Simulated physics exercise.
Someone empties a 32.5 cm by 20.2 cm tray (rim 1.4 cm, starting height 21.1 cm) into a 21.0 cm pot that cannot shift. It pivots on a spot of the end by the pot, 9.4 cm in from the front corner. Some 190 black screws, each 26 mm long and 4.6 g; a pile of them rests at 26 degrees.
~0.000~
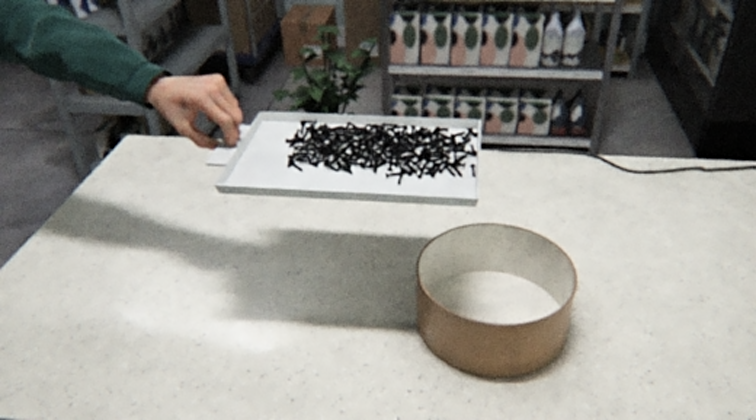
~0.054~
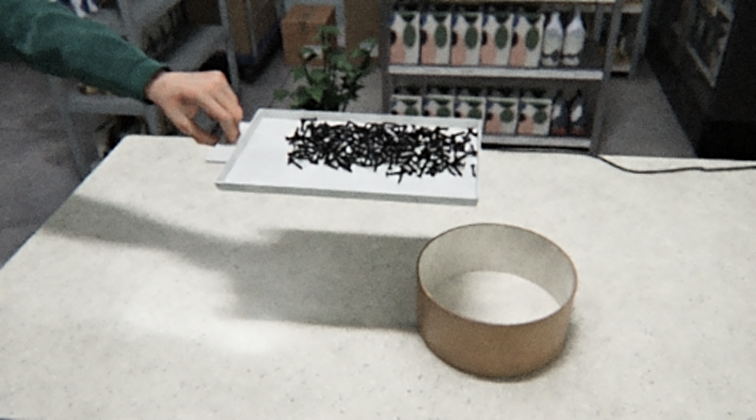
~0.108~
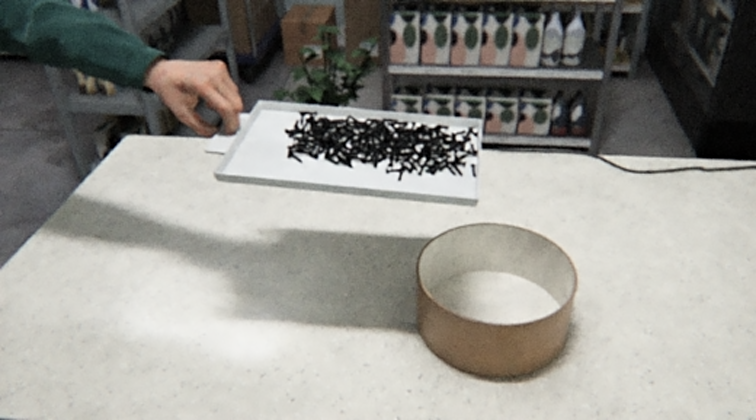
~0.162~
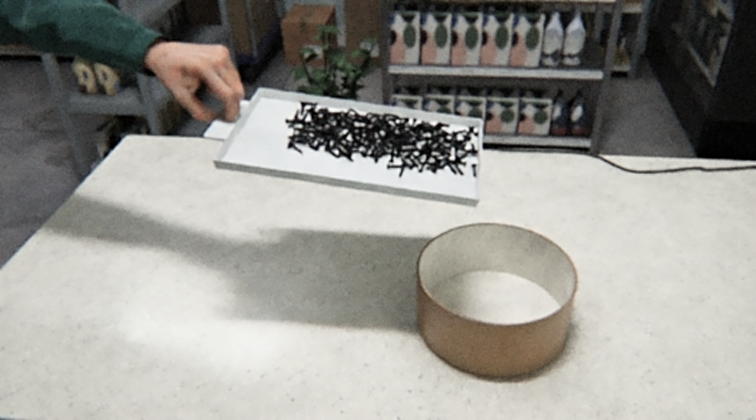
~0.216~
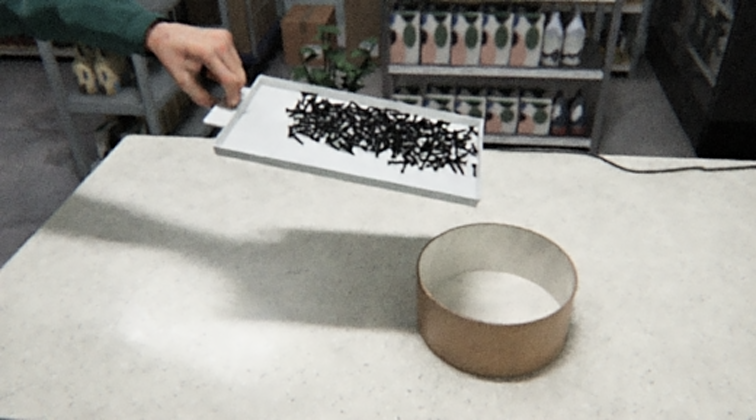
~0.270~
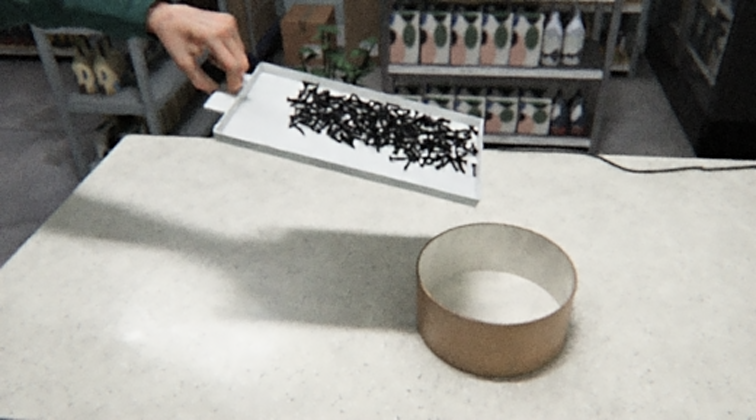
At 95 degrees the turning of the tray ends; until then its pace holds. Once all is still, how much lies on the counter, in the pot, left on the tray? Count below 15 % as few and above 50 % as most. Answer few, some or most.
On the counter: Some; in the pot: Most; left on the tray: Few.
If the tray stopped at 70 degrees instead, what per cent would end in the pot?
It would be near 40 per cent.
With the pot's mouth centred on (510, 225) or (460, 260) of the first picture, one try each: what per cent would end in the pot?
About 90 and 50 per cent.
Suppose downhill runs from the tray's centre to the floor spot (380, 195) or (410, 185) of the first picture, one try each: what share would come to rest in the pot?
About 65 and 100 per cent.
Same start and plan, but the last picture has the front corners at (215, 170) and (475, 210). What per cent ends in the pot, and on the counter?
Pot 80, counter 20.
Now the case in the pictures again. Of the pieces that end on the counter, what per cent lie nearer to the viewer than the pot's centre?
About 0 per cent.
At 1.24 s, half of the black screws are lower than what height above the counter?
About 4 cm.
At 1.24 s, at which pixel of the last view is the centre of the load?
Near (496, 263).
Then, at 0.85 s, tilt 52 degrees; the tray holds 95 %, the pot 0 %.
After 1.24 s, tilt 77 degrees; the tray holds 30 %, the pot 35 %.
After 1.72 s, tilt 95 degrees; the tray holds 0 %, the pot 60 %.
In the end, at 2.4 s, counter 35 %, pot 65 %, tray 0 %.
